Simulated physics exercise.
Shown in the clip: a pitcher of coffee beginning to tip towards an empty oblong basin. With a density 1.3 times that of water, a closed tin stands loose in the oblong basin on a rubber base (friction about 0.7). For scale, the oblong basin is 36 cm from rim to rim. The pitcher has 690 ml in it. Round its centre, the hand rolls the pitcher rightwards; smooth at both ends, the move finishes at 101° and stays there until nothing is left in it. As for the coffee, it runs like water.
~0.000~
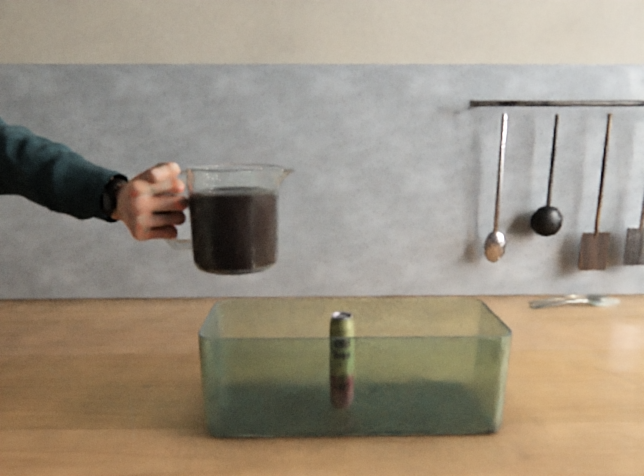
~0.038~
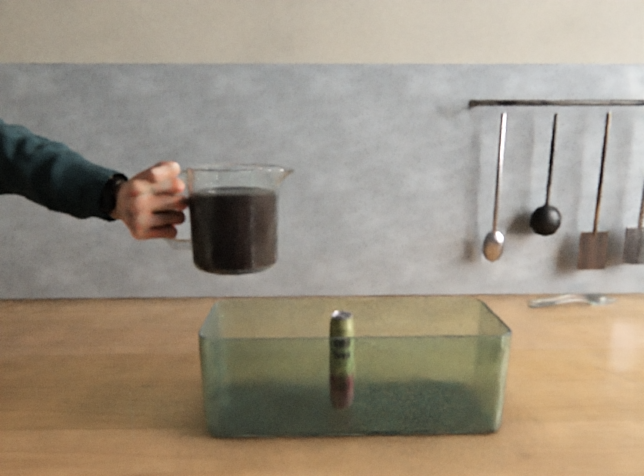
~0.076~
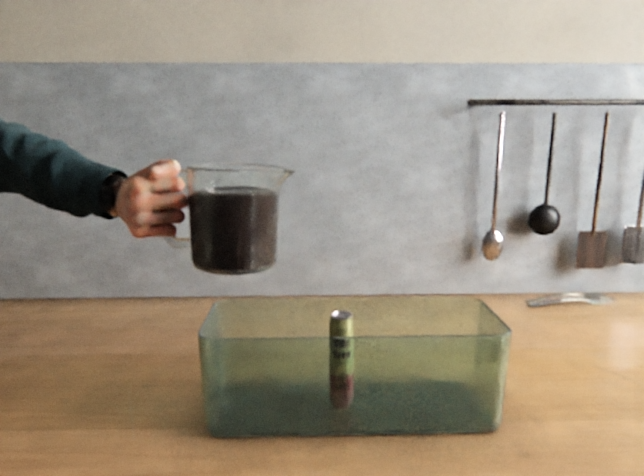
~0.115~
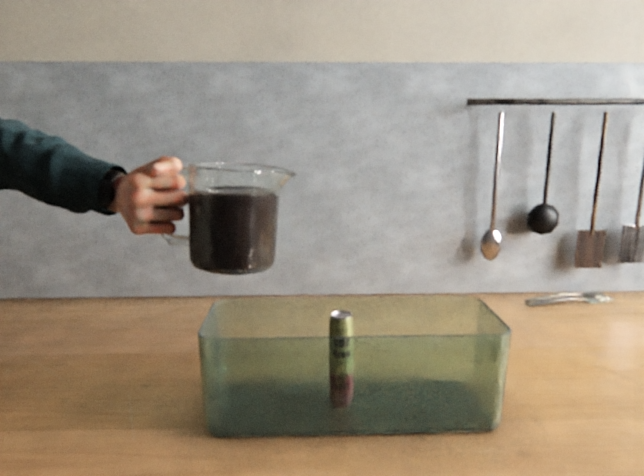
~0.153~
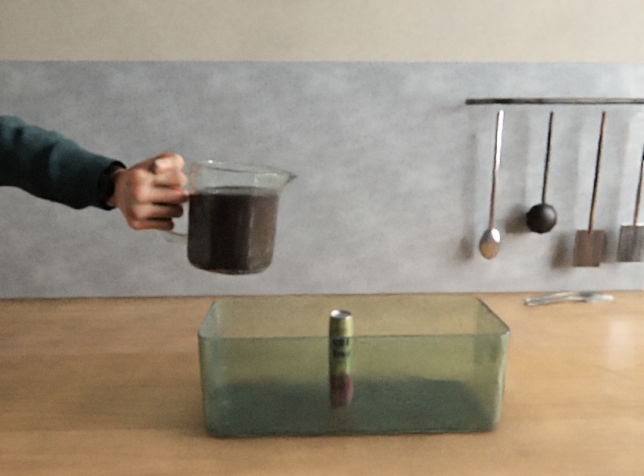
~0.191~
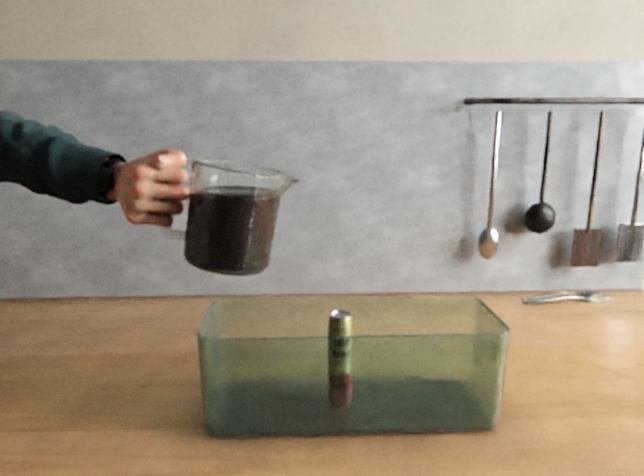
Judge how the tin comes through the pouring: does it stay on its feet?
No, it tips.
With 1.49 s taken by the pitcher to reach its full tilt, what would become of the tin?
Outcome - the tin ends up overturned.
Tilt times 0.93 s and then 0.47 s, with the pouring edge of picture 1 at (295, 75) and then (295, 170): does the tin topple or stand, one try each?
In the first try it remains standing; in the second it comes down.
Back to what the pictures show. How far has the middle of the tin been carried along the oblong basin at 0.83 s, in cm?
Around 0 centimetres.
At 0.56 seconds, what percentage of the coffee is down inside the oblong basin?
Estimate - around 1 in a hundred parts.
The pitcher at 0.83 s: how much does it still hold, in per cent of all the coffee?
What remains is about 32 percent of it all.
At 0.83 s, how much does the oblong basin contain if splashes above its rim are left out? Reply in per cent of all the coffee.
Some 46 percent of the total.
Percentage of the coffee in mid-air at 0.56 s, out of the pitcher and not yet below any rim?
Around 14 in a hundred.
Then, 0.56 s in, the tilt is 67° and 86 per cent is still to pour; the tin stands where it began.
Then, 0.83 s in, the tilt is 98° and 33 per cent is still to pour; the tin stands where it began.
Then, 1.12 s in, the tilt is 101° and 6 per cent is still to pour; the tin leans 39°.
Then, 1.43 s in, the tilt is 101° and 1 per cent is still to pour; the tin lies on its side.
Finally, the tin lies on its side.
